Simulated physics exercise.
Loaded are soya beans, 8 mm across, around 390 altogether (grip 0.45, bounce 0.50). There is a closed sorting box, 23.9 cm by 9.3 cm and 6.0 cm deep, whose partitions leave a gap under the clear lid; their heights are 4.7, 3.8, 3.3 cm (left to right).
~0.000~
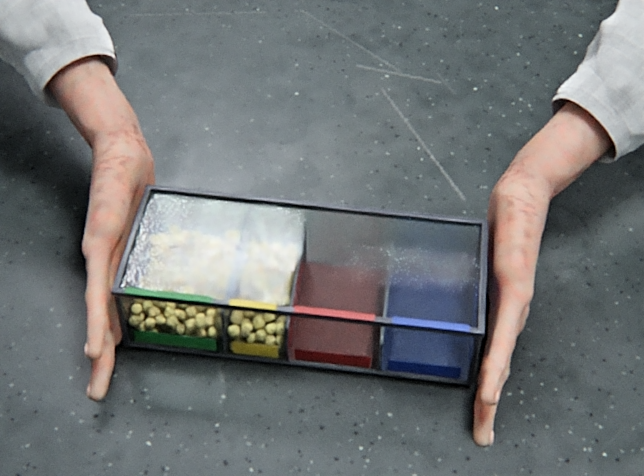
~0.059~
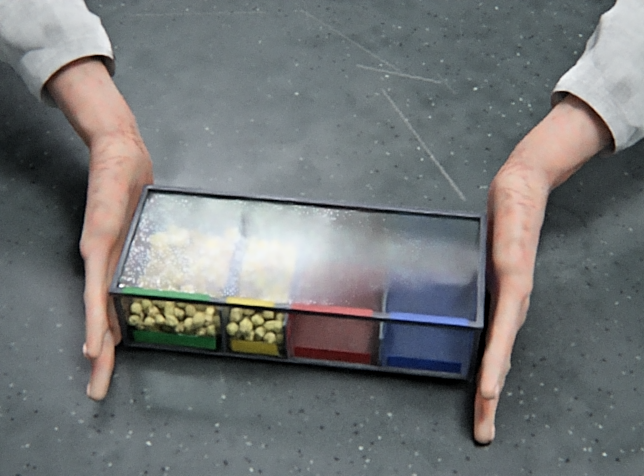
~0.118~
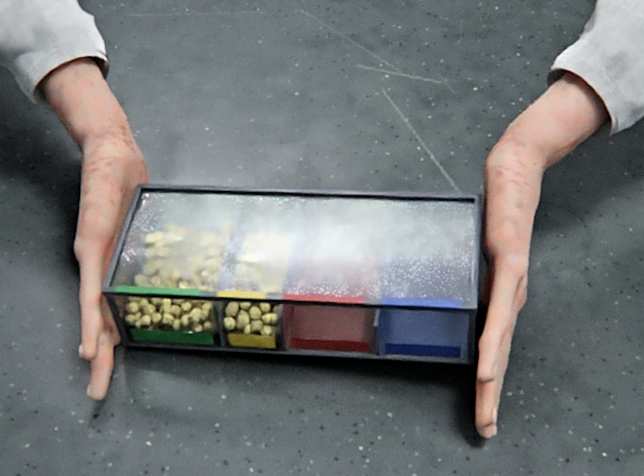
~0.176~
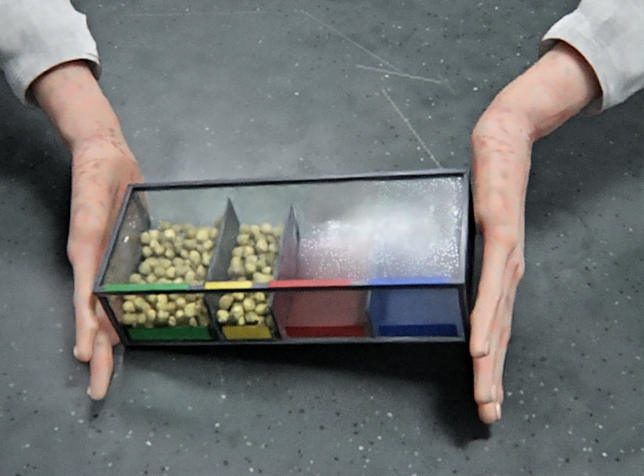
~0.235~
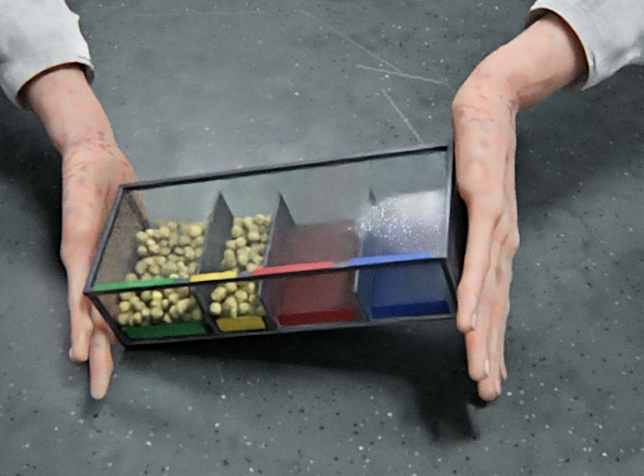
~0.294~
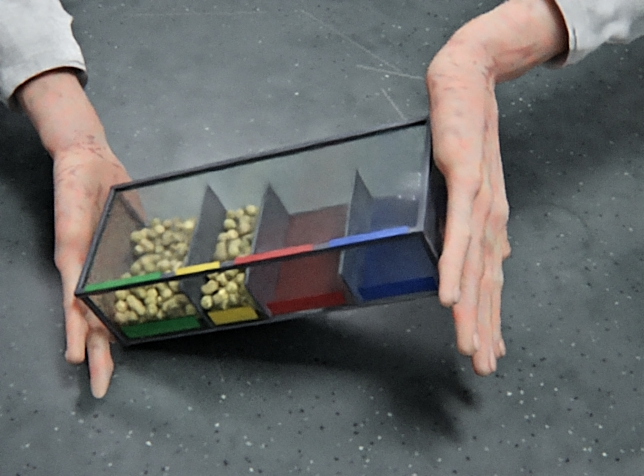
On a speckled dark grey surface, two hands hold a clear-lidded box with green, yellow, red and blue sections, pale beans filling only the green and yellow ones. The right hand raises its end, tilting the box down to the left, while glare slides rightward across the lid and fades, revealing the partitions.
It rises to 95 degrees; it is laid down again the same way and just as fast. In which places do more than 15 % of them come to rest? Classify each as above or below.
Classification: Red below, blue below, green above, yellow above.
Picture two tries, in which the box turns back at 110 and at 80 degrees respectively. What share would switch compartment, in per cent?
I'd put them near 10 and 0 percent in that order.
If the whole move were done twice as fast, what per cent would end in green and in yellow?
In that case the green compartment would hold 70 per cent and the yellow one 30 per cent.
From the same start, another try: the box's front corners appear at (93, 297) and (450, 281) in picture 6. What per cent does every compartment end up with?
In the end red holds 0 %, blue holds 0 %, green holds 75 % and yellow holds 25 %.
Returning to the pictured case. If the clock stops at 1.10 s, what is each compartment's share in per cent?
You'd find red at 0, blue at 0, green at 70 and yellow at 30 per cent.
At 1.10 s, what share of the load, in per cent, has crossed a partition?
At that instant it's around 5 per cent.
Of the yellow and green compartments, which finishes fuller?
Green.
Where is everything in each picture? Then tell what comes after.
Box tilt 0 degrees, front corners at (119, 290) and (478, 330); green 65 %, yellow 35 %, in the first picture.
Box tilt 1 degrees, front corners at (116, 290) and (476, 324), in the second picture.
Box tilt 6 degrees, front corners at (109, 289) and (470, 306), lowest corner left front, in the third picture.
Box tilt 12 degrees, front corners at (100, 289) and (458, 281), lowest corner left front, in the fourth picture.
Box tilt 18 degrees, front corners at (90, 290) and (441, 255), lowest corner left front, in the fifth picture.
Box tilt 24 degrees, front corners at (81, 291) and (418, 229), lowest corner left front; green 65 %, yellow 35 %. The box's pace is about 100 degrees a second, in the sixth picture.
After 1.10 s, tilt 94 degrees; green 70 %, yellow 30 %.
After 1.65 s, tilt 40 degrees; green 75 %, yellow 25 %.
After 2.25 s, tilt 0 degrees; green 75 %, yellow 25 %.
In the end, at 2.8 s, red 0 %, blue 0 %, green 75 %, yellow 25 %.
